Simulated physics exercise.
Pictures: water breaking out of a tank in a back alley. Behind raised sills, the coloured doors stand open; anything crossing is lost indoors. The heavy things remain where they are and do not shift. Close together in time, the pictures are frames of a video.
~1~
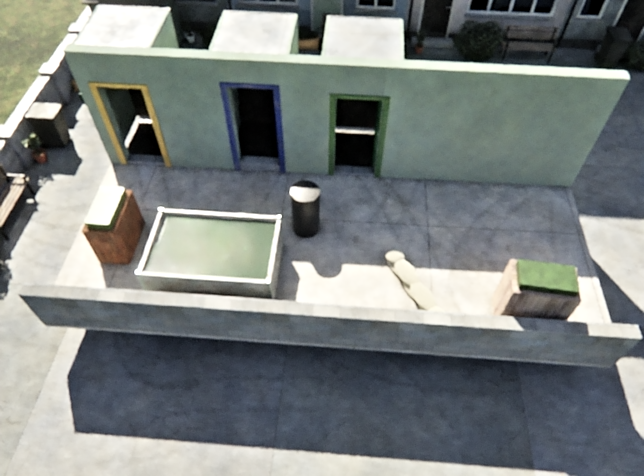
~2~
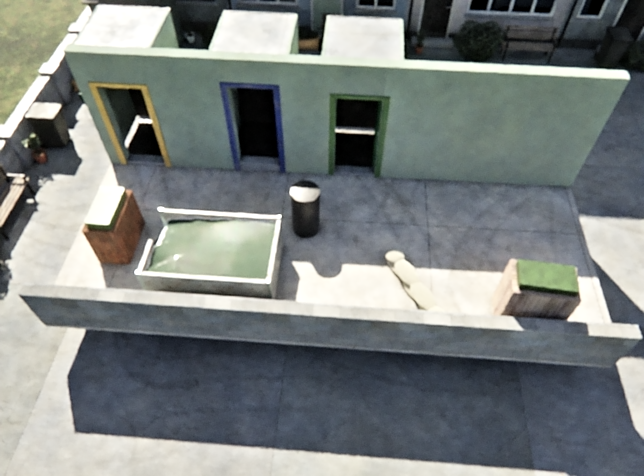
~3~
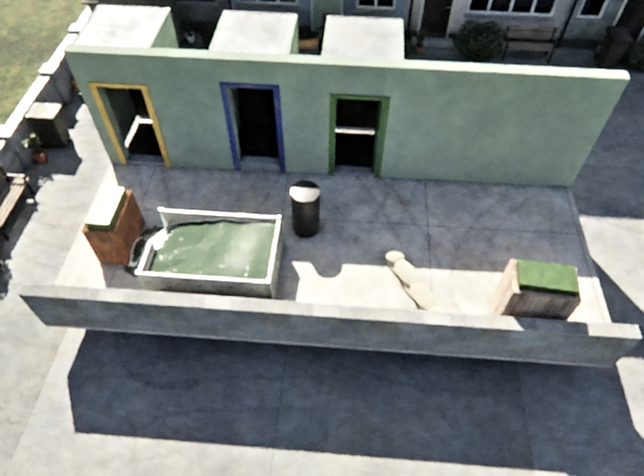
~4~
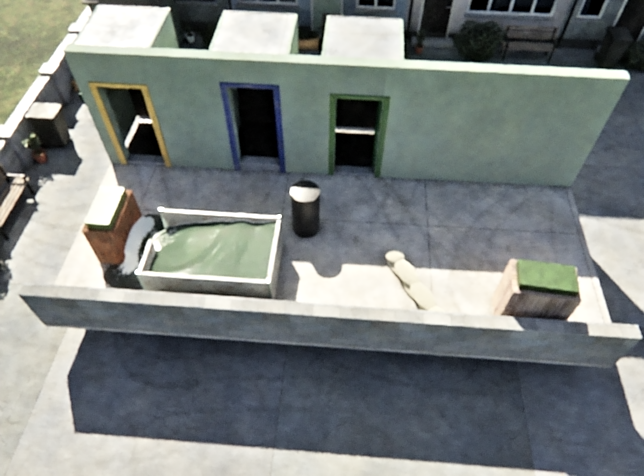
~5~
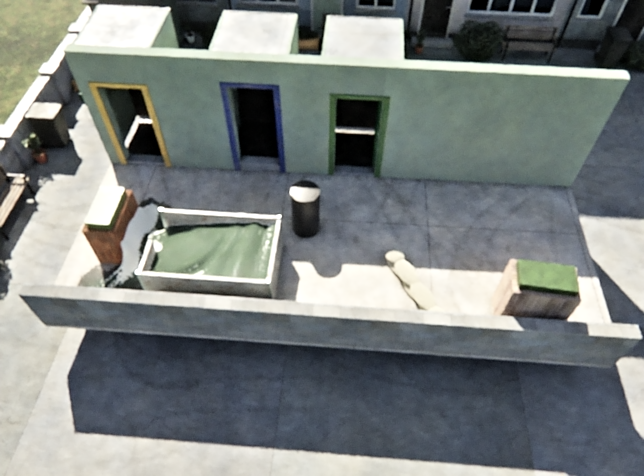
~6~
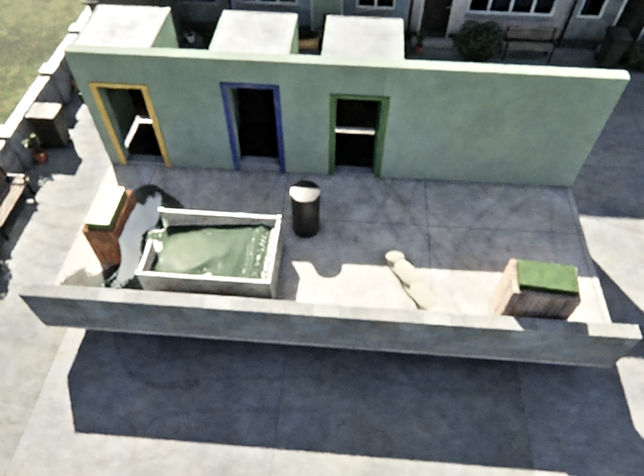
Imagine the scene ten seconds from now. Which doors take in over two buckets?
As I see it, most likely the green door will not exceed two buckets; most likely the blue door will not exceed two buckets; most likely the yellow door will exceed two buckets.
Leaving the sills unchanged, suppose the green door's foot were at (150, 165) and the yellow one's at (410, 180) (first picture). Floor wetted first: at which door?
It's the green-painted one.
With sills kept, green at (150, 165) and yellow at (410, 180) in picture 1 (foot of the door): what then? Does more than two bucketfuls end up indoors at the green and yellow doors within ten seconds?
Result - green door crosses the line, yellow door does not reach it.
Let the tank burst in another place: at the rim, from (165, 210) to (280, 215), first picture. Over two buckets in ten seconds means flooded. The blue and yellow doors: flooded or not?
The blue door tops the limit and the yellow door tops the limit.
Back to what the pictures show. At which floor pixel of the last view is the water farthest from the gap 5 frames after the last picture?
The wet point farthest out is around (120, 168).
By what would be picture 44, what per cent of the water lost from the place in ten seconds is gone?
Something close to 70 percent by that point.
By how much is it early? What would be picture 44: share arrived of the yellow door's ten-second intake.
Near 100 %, I'd say.
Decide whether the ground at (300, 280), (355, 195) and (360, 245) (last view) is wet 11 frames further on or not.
Result, in order: Unflooded / unflooded / unflooded.
A moment on, water covers 20 % of the floor; the green door not reached, the blue door not reached, the yellow door under two buckets in.
Next, water covers 25 % of the floor; the green door not reached, the blue door wet at the sill, nothing in, the yellow door over two buckets in.
Then, water covers 40 % of the floor; the green door wet at the sill, nothing in, the blue door wet at the sill, nothing in, the yellow door far over two buckets in.
Later, water covers 70 % of the floor; the green door wet at the sill, nothing in, the blue door wet at the sill, nothing in, the yellow door far over two buckets in.
In the end, water covers 80 % of the floor; the green door wet at the sill, nothing in, the blue door wet at the sill, nothing in, the yellow door far over two buckets in.
